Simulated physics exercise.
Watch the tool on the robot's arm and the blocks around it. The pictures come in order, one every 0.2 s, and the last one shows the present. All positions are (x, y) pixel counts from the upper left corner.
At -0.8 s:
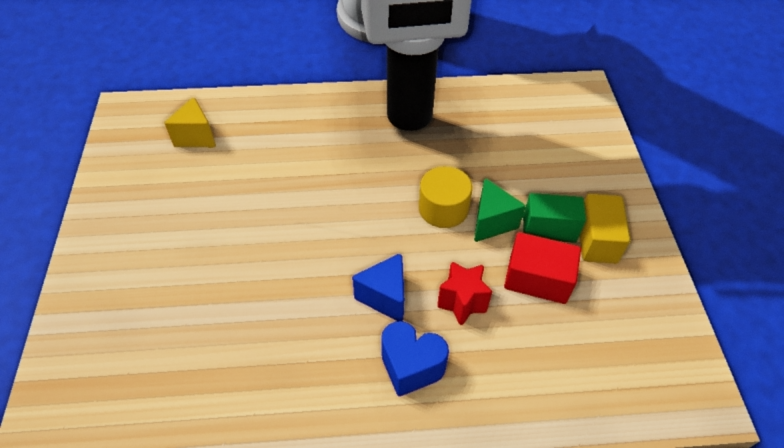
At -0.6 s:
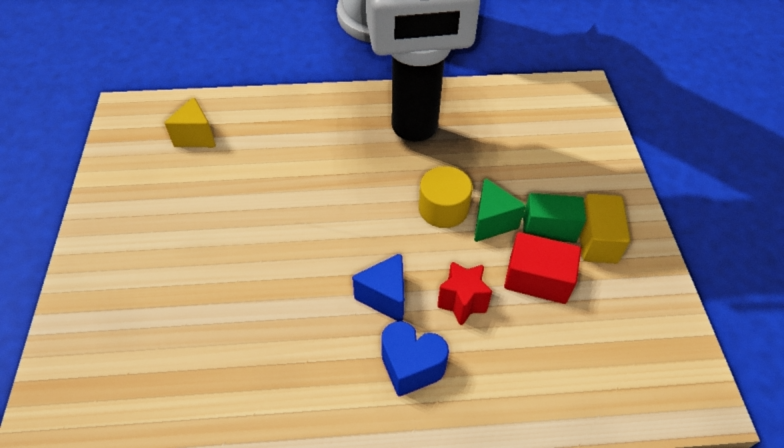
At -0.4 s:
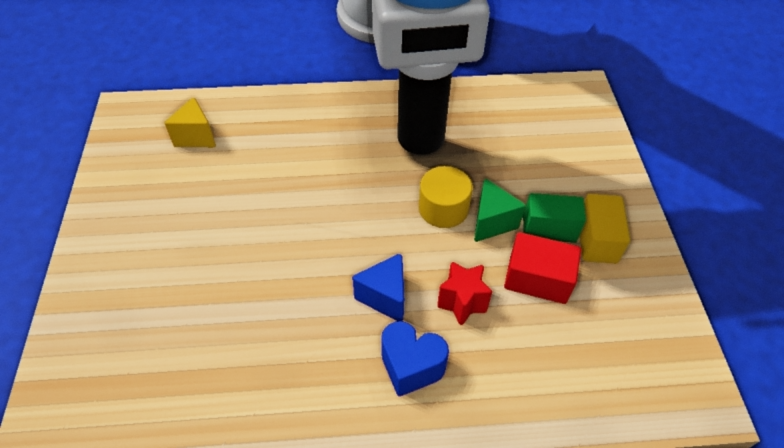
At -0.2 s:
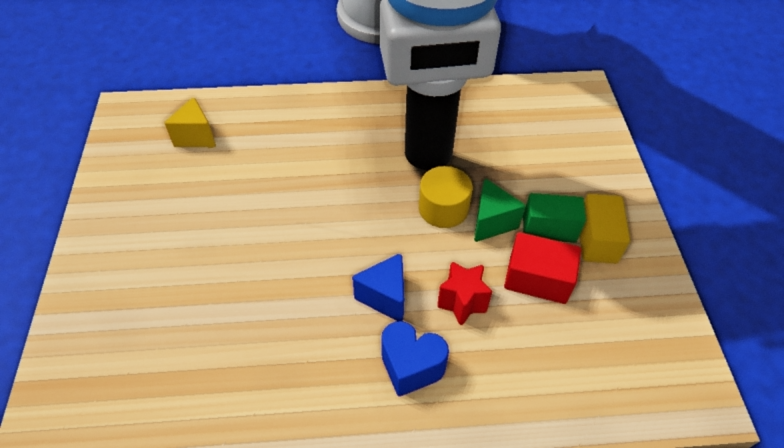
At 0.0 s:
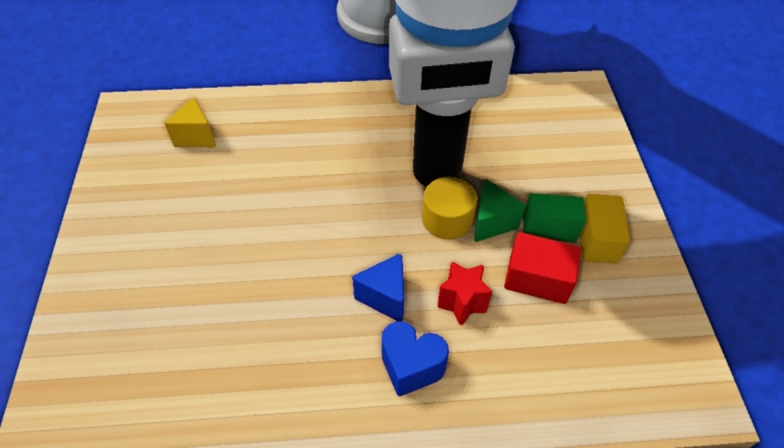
The robot arm's black tool moved slowly down the wooden board and slightly right toward the yellow circle, then nudged it a little closer to the red star, while the other blocks stayed still.
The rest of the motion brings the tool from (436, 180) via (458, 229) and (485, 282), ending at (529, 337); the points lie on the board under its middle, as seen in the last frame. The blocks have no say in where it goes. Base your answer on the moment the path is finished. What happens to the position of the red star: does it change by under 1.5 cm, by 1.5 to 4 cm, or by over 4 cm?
The answer will be the long band, over 4 cm.
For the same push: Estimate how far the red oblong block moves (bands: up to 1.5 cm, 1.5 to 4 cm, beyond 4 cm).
Medium: 1.5 to 4 cm.
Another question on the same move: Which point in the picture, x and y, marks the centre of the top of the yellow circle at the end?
Final place: (509, 366).
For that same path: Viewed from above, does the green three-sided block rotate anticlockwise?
That would be a yes.
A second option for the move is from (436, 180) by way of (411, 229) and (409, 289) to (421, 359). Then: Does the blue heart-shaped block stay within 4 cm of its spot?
The answer is yes.
What follows on the original path. One third of the way, tool at (459, 222); yellow circle at (466, 252); red star at (468, 294); green three-sided block at (505, 205), turned 20° anticlockwise.
Two thirds of the way, tool at (487, 276); blue heart-shaped block at (407, 357), turned 25° clockwise; yellow circle at (485, 313); red star at (469, 357), turned 15° clockwise; green three-sided block at (510, 212), turned 40° anticlockwise; red oblong block at (553, 260), turned 15° anticlockwise.
At the end, tool at (531, 330); blue heart-shaped block at (404, 362), turned 40° clockwise; yellow circle at (509, 366); red star at (460, 387), turned 55° clockwise; green three-sided block at (510, 212), turned 40° anticlockwise; red oblong block at (568, 268), turned 50° anticlockwise.
